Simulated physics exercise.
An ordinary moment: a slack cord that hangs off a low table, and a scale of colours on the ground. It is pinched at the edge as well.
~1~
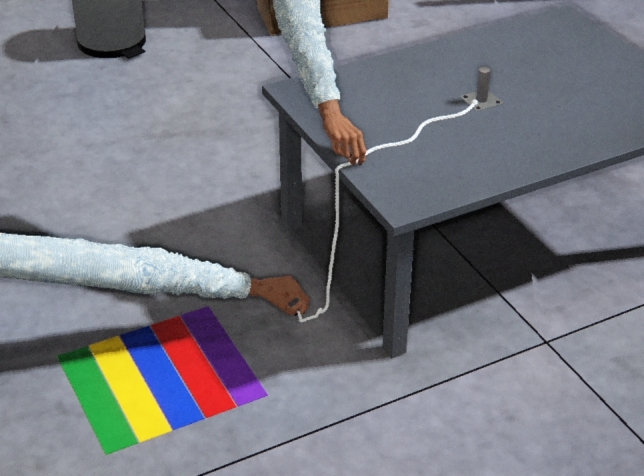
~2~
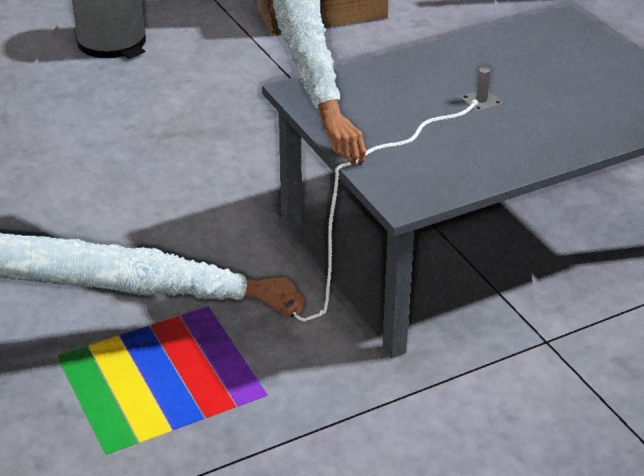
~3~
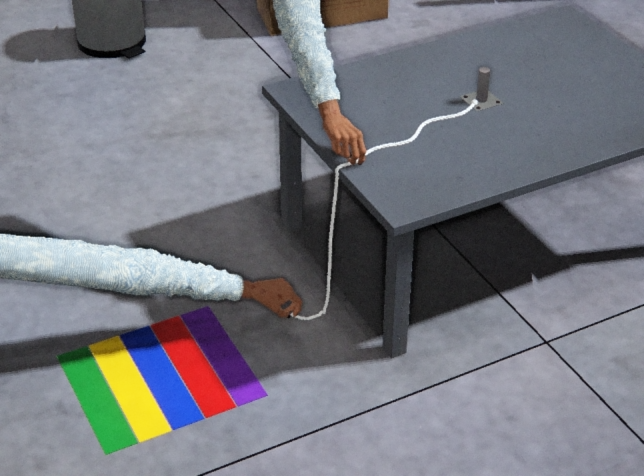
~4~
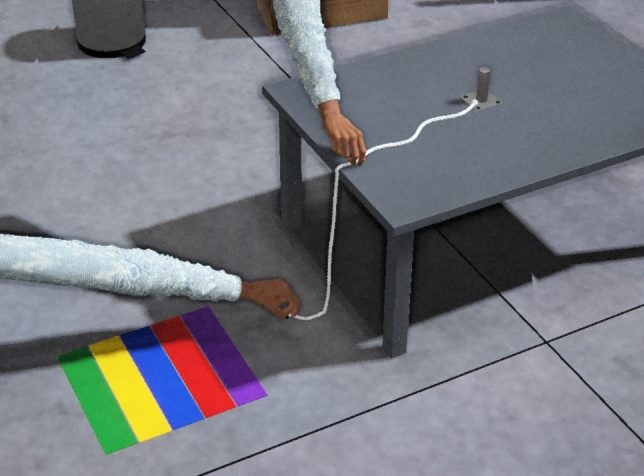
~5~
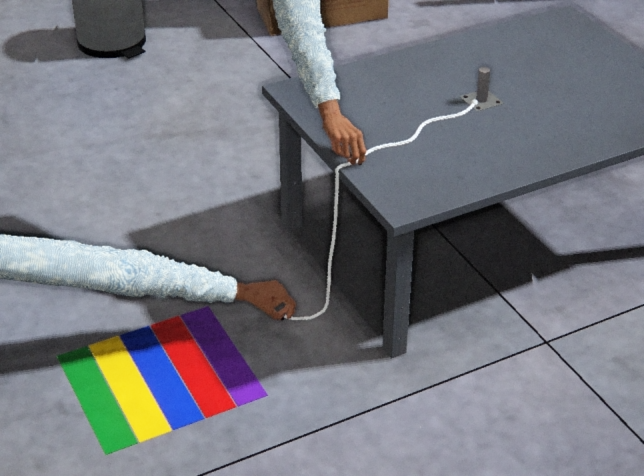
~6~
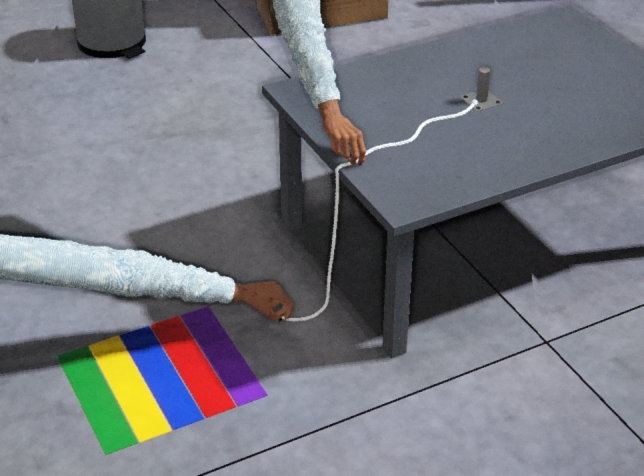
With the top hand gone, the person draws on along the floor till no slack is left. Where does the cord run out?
It halts on the red strip.
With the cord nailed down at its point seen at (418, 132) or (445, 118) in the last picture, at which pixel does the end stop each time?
Near (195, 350) and (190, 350).
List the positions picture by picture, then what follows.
In the first picture, end (299, 312); purple (242, 384); red (210, 395); blue (178, 406); yellow (146, 418); green (112, 430).
In the second picture, end (295, 313); cord through (459, 114) (416, 135) (363, 156) (334, 198) (330, 250) (327, 302).
In the third picture, end (292, 314).
In the fourth picture, end (290, 315); cord through (459, 114) (416, 135) (363, 156) (335, 198) (330, 250) (327, 302).
In the fifth picture, end (285, 317).
In the sixth picture, end (283, 317); cord through (459, 114) (416, 135) (363, 156) (337, 197) (333, 249) (327, 302).
A little later, end near (254, 327); short of the strips.
Next, end near (212, 342); over purple.
When it is tight, end near (187, 350); over red. Over red.
